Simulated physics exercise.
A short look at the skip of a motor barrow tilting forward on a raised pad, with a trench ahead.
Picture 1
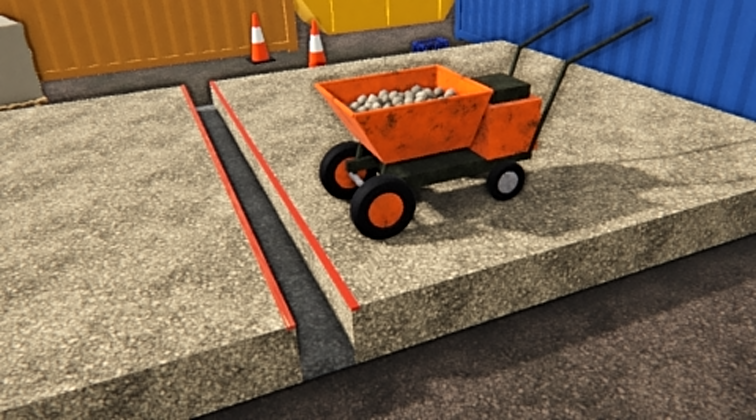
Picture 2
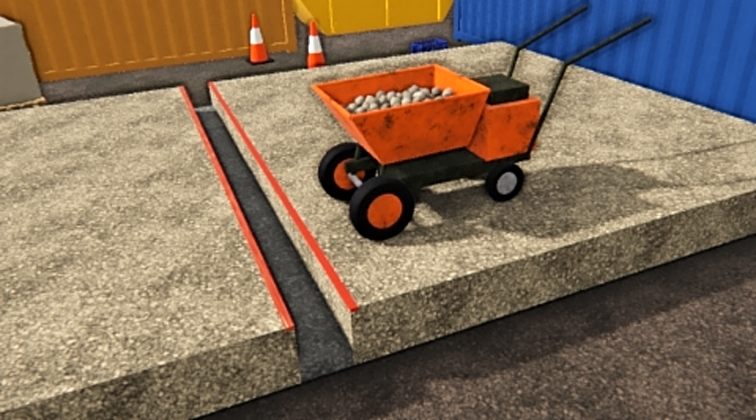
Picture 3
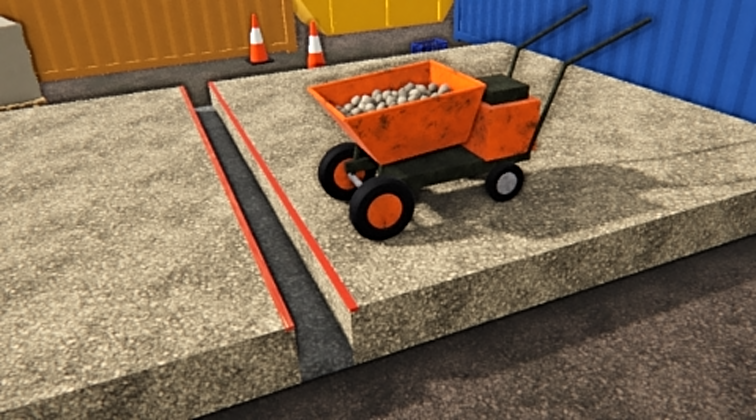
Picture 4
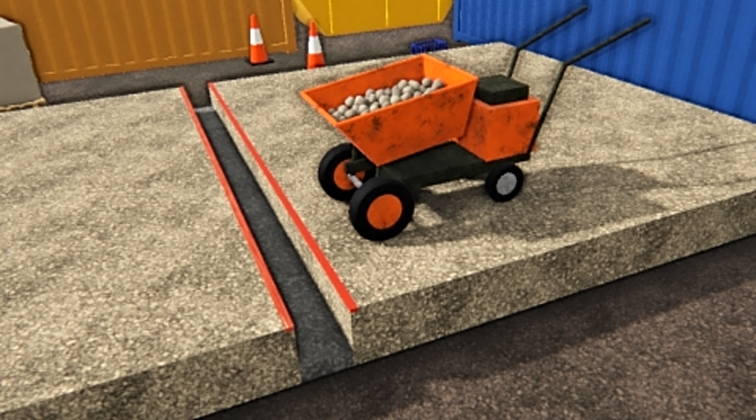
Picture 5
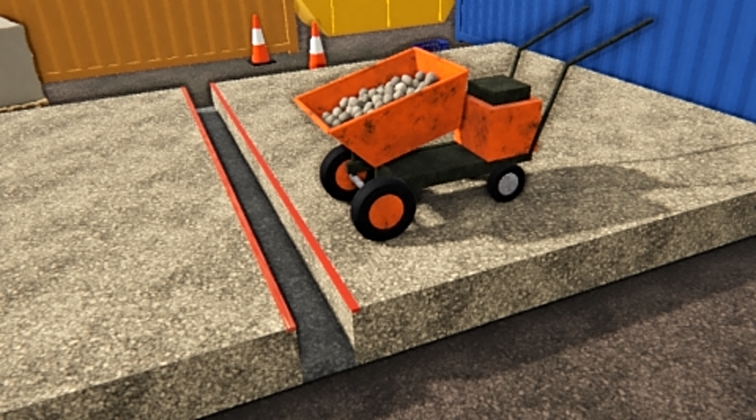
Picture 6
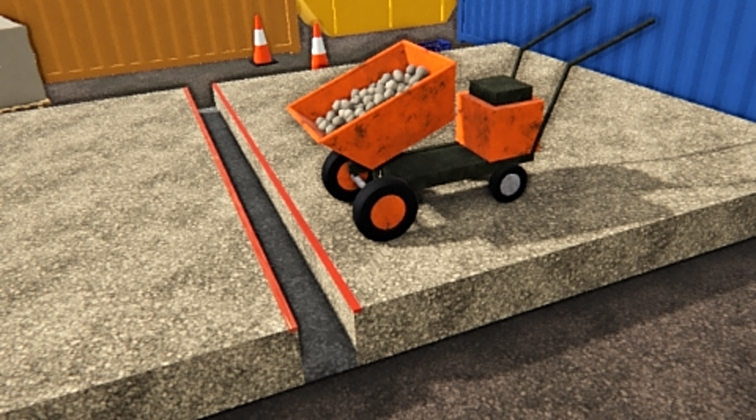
At the start, an orange motor barrow stands on a raised gravelly pad beside a red-edged trench, its skip level and loaded with rounded pebbles. The skip then tilts forward to the left, barely at first, and by the end is clearly tipped, with the pebbles still inside and the wheels in place.
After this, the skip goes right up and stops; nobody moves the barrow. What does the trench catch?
It catches under half.
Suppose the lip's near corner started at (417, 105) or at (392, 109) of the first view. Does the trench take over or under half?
One: Above a half. Two: The larger part.
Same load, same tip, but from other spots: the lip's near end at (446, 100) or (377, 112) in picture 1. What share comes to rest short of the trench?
Near 40 % and 0 %.
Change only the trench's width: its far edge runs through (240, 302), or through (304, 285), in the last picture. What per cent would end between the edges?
In turn 90 and 0 in a hundred.
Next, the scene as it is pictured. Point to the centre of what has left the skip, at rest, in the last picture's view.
At about (243, 244).
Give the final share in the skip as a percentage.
Close to 5 per cent.
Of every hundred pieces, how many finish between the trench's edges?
It comes to 35 per cent or so.
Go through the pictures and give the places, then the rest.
The first picture shows lip of the skip at (354, 116), level; top of the load at (402, 104), river pebbles; first edge of the trench at (335, 274); far edge at (275, 290), the trench over half as wide as the skip, and about as deep as wide.
The second picture shows lip of the skip at (351, 118), tipped barely; top of the load at (399, 105).
The third picture shows lip of the skip at (346, 120), tipped barely; top of the load at (414, 103).
The fourth picture shows lip of the skip at (338, 125), tipped a little; top of the load at (409, 91).
The fifth picture shows lip of the skip at (330, 133), tipped a little; top of the load at (411, 93).
The sixth picture shows lip of the skip at (321, 142), tipped clearly; top of the load at (402, 89); first edge of the trench at (337, 276); far edge at (277, 292).
Soon after the last picture, skip tipped steeply; all in the skip.
A little later, skip tipped right over; most in the skip; a stray few in or heaped over the trench; about a quarter beyond it; a stray few falling.
Later still, skip tipped right over; about a quarter in the skip; about a quarter in or heaped over the trench; about half beyond it.
By the end, skip tipped right over; a small part in the skip; about a third in or heaped over the trench; about half beyond it.
